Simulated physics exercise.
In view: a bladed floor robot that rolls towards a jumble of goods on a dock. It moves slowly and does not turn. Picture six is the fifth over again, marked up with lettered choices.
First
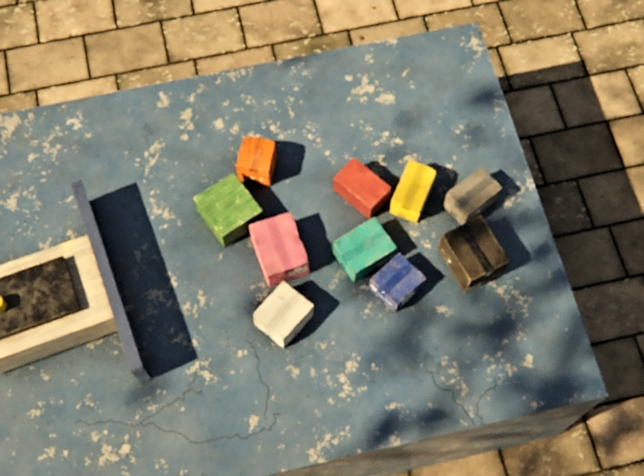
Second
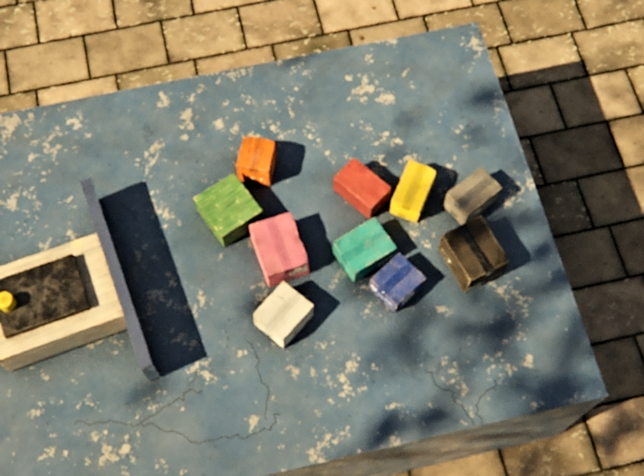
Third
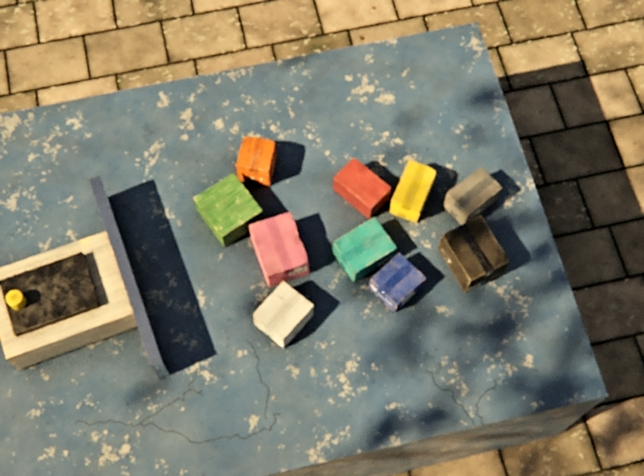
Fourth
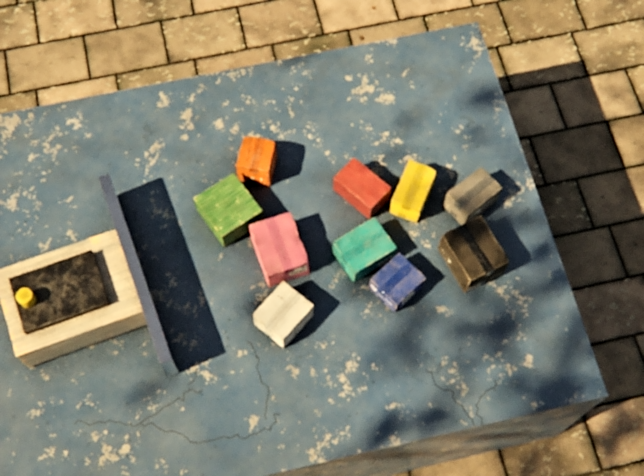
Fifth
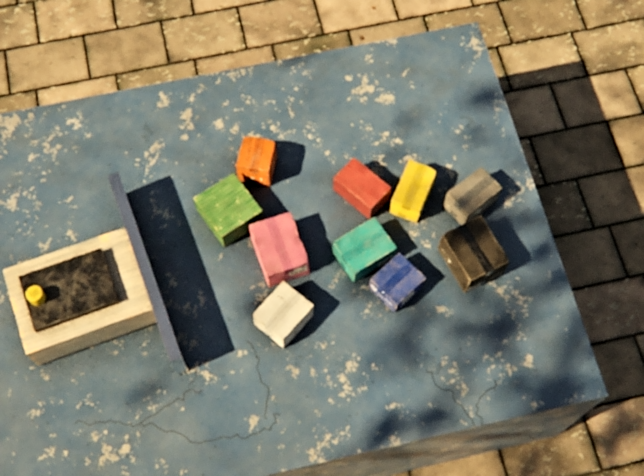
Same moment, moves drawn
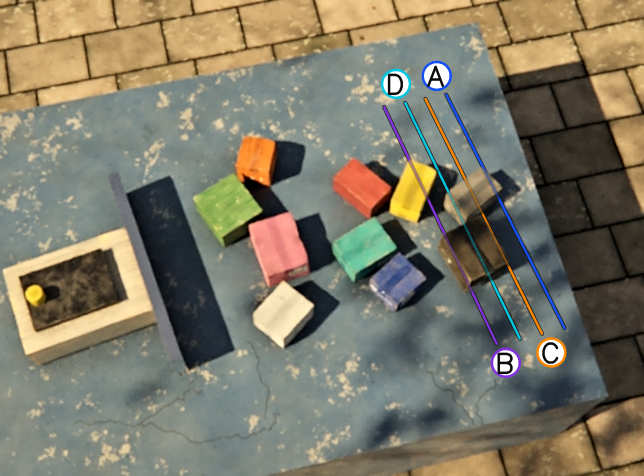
At first, a pale machine with a dark top panel, a yellow knob and a wide blade sits at the left of a worn blue surface, facing a scatter of colourful blocks. It then creeps slowly to the right without turning, narrowing the gap, while the blocks all stay still.
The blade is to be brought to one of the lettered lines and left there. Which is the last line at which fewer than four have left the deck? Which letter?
It should halt at D.
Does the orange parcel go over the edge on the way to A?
No.
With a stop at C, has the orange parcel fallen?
No.
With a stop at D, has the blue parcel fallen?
No.
On the copy, A at (503, 206); B at (438, 219); C at (481, 210); D at (460, 215).
On D. First, robot (194, 262); white box (322, 310); green crate (273, 202).
Then, robot (309, 238); grey parcel (502, 194); black box (511, 248).
Finally, robot (399, 219); black box over the edge; yellow parcel over the edge; three fallen.
By contrast, A drops six; B is within the limit but short; C drops five.
